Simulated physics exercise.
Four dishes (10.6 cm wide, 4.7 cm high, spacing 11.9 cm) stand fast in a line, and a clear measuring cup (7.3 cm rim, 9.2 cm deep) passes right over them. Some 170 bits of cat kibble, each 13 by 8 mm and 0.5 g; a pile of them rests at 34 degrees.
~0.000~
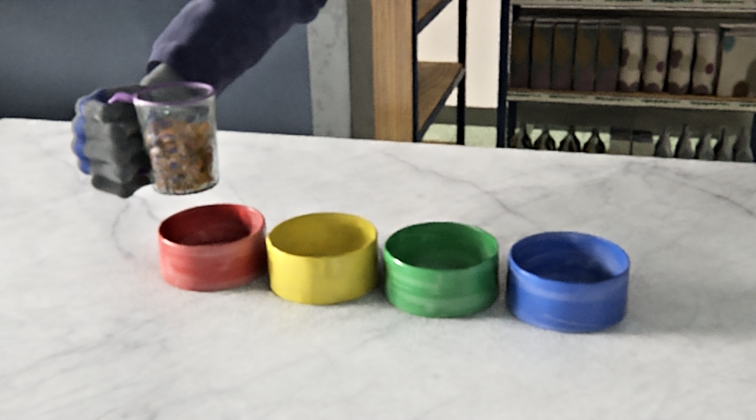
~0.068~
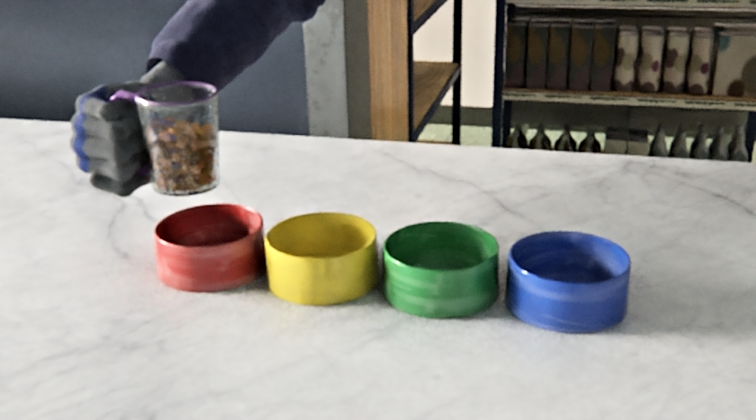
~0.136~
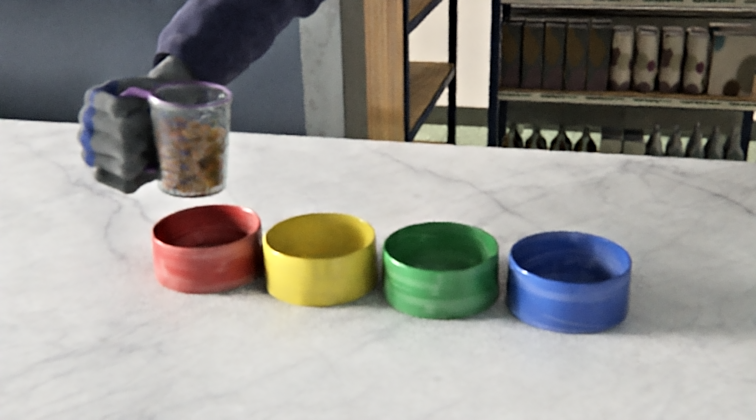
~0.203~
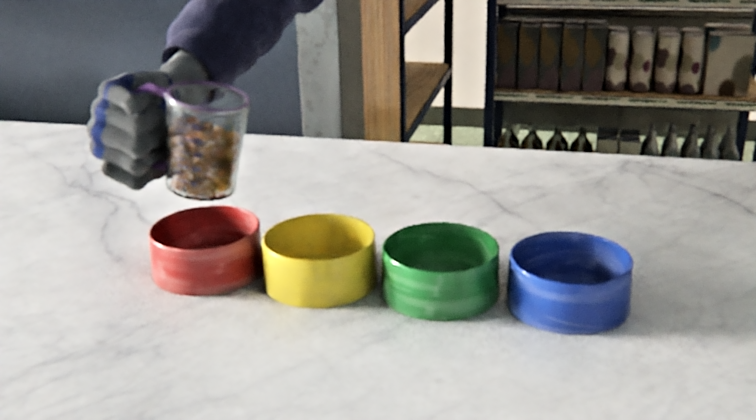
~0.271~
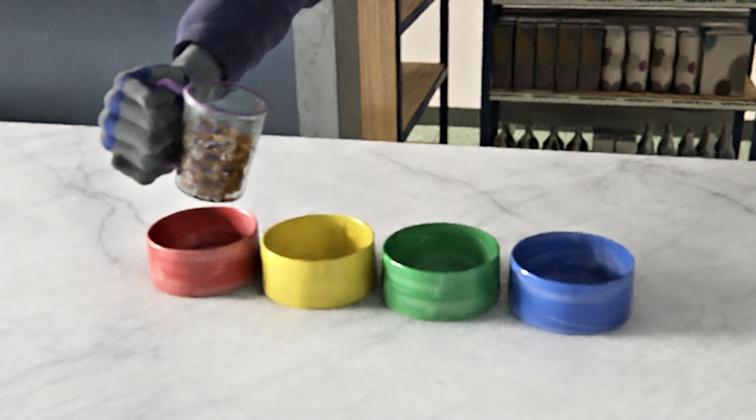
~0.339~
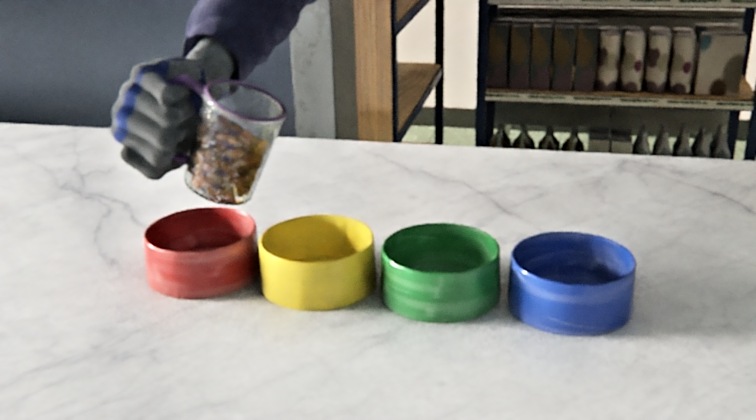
A gloved hand moves a clear cup of brown bits rightward above colored dishes, tilting it.
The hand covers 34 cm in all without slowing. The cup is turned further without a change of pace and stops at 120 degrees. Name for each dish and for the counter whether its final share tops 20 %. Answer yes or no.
Red dish: No; blue dish: Yes; green dish: No; yellow dish: No; on the counter: No.
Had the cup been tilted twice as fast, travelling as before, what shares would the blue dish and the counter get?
In that case blue 10, counter 10.
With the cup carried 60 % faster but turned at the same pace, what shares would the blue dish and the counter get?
Then: Blue 100; counter 0.
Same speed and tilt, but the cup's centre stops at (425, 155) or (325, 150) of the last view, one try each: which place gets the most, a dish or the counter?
Most goes to: Green, then green.
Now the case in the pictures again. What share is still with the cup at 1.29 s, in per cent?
Some 100 per cent of the load.
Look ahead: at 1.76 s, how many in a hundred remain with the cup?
Some 10 per cent of the load.
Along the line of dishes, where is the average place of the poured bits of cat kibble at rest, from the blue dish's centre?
About 1 cm to its right.
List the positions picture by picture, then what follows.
In the first frame, cup at (180, 139), tilt 0 degrees, lip at (210, 96), moved 0.0 cm; middle of the pieces at (177, 155); red dish at (212, 225); yellow dish at (323, 235); green dish at (441, 245); blue dish at (569, 257).
In the second frame, cup at (182, 139), tilt 2 degrees, lip at (213, 96), moved 0.5 cm; middle of the pieces at (178, 155).
In the third frame, cup at (192, 140), tilt 6 degrees, lip at (227, 100), moved 1.8 cm; middle of the pieces at (186, 156).
In the fourth frame, cup at (205, 142), tilt 12 degrees, lip at (246, 105), moved 3.4 cm; middle of the pieces at (198, 157).
In the fifth frame, cup at (218, 143), tilt 17 degrees, lip at (264, 111), moved 4.9 cm; middle of the pieces at (210, 157).
In the sixth frame, cup at (232, 144), tilt 22 degrees, lip at (283, 117), moved 6.5 cm; middle of the pieces at (222, 157); red dish at (200, 229); yellow dish at (317, 238); green dish at (441, 247); blue dish at (573, 257). The cup turns about 80 degrees a second and travels 23 cm a second.
Then, at 0.91 s, tilt 68 degrees; cup holds 100 %.
Then, at 1.29 s, tilt 99 degrees; cup holds 100 %.
Then, at 1.76 s, tilt 120 degrees; cup holds 10 %, blue 90 %.
By 2.6 s all is still; red 0 %, blue 100 %, green 0 %, yellow 0 %, counter 0 %.
